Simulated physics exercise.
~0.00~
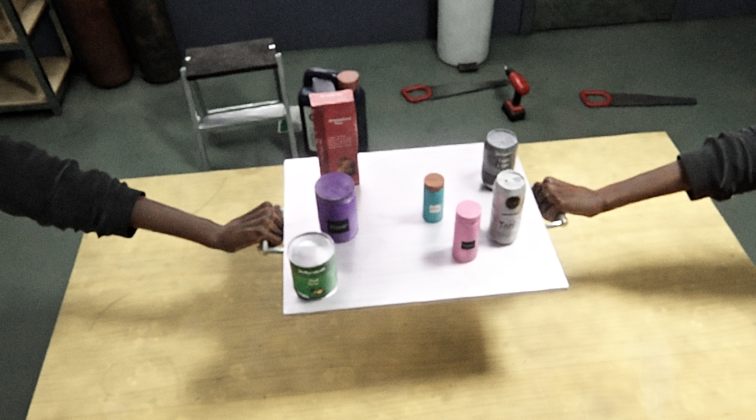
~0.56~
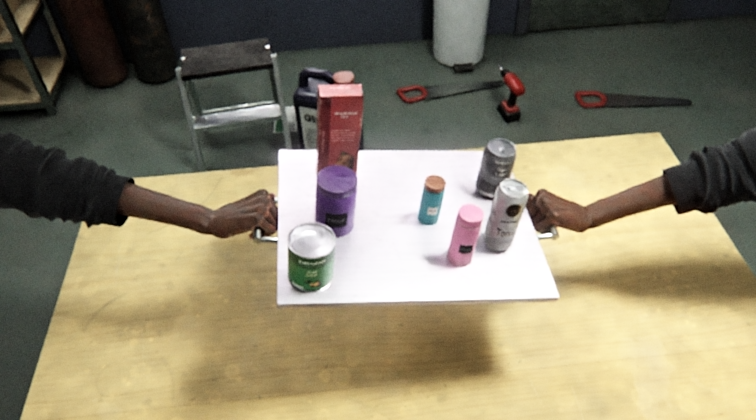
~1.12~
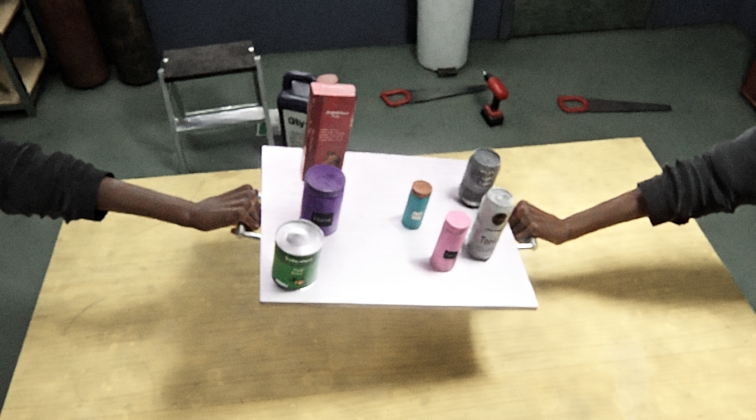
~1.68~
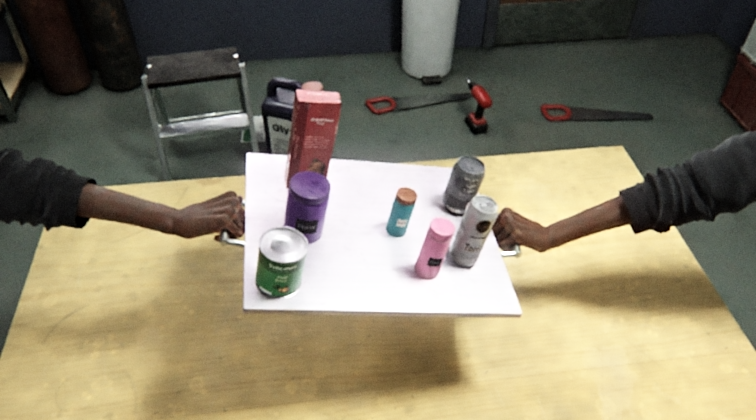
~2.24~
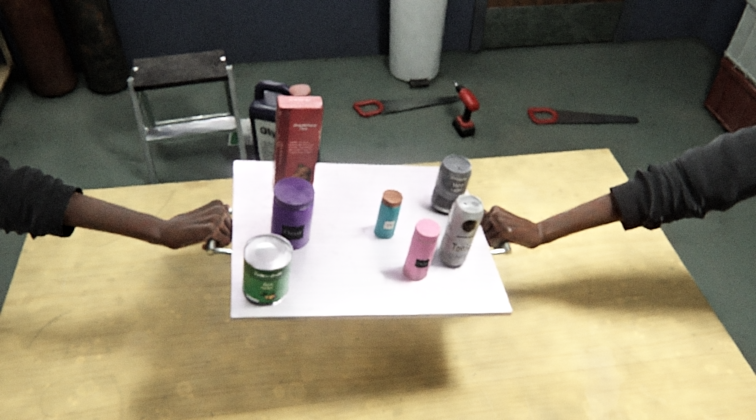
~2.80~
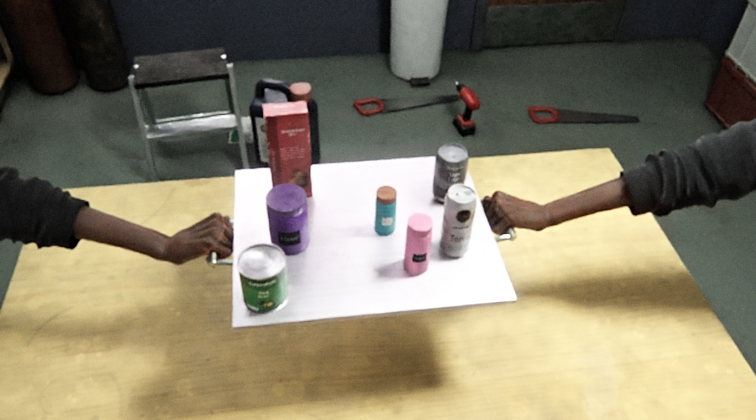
A white tray held by two hands tips right, then nearly levels with all seven containers standing.
